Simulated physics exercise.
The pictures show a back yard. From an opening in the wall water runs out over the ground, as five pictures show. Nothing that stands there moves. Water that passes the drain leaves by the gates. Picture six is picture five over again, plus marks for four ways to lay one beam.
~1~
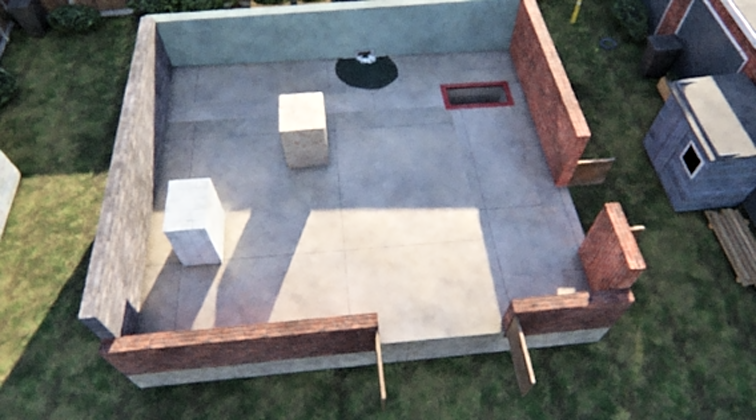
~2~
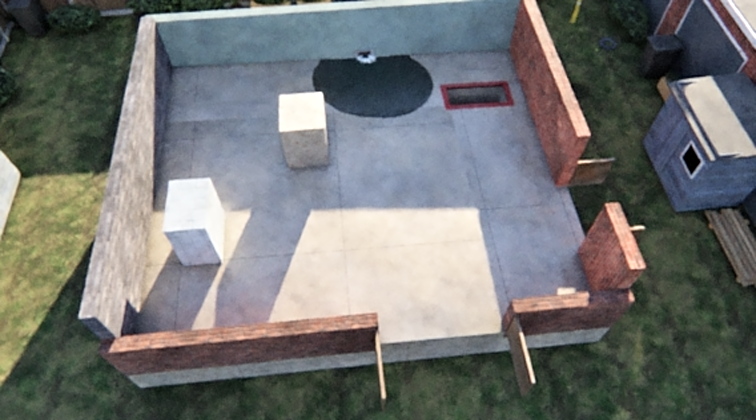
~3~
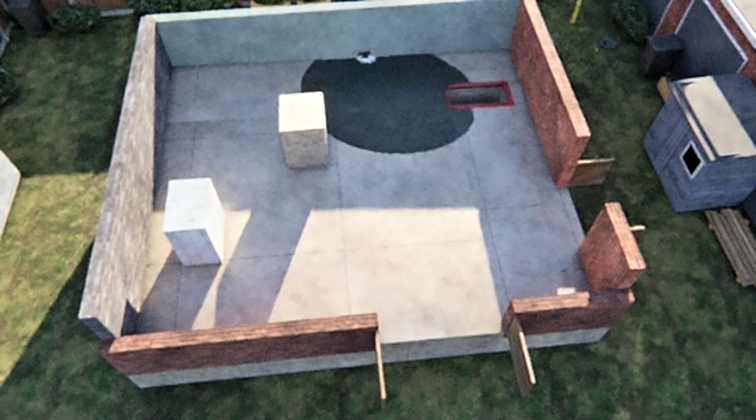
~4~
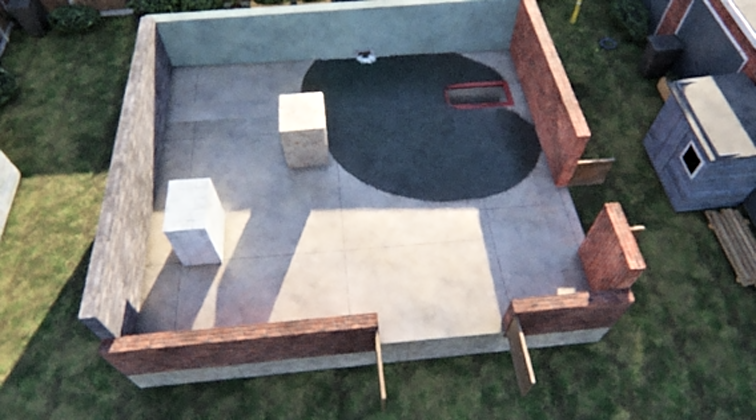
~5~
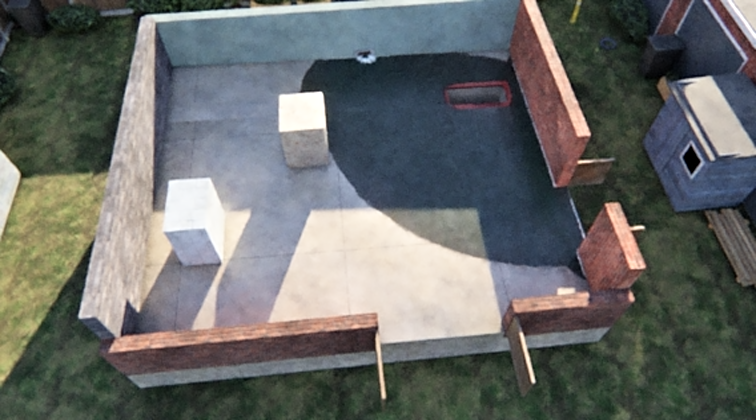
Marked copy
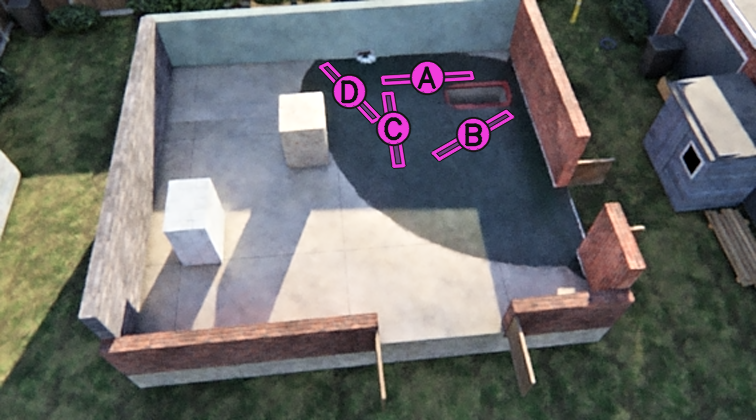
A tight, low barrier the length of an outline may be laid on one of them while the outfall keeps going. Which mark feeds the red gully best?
B.
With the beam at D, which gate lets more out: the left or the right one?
More leaves on the right.
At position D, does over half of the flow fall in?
No.
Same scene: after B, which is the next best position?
That is position D.
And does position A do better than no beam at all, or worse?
It is worse.
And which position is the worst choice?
That is position A.
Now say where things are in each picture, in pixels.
Outfall at (364, 53); red gully at (477, 95); open gate at (440, 325); open gate at (566, 218); water covers 2 % of the ground and shows as far out as (369, 86); red gully still dry.
Water covers 8 % of the ground and shows as far out as (402, 111); red gully still dry.
Water covers 17 % of the ground and shows as far out as (470, 123); red gully taking water.
Water covers 29 % of the ground and shows as far out as (534, 163); red gully taking water.
Water covers 39 % of the ground and shows as far out as (572, 260); red gully taking water.
On the marked copy, A from (383, 80) to (471, 75); B from (436, 156) to (509, 114); C from (398, 165) to (387, 93); D from (324, 65) to (376, 119).
Choosing A, about 15 % of the stream runs into the red gully, about 85 % out by the gates.
Choosing B, about 50 % of the stream runs into the red gully, about 50 % out by the gates.
Choosing C, about 22 % of the stream runs into the red gully, about 78 % out by the gates.
Choosing D, about 32 % of the stream runs into the red gully, about 67 % out by the gates.
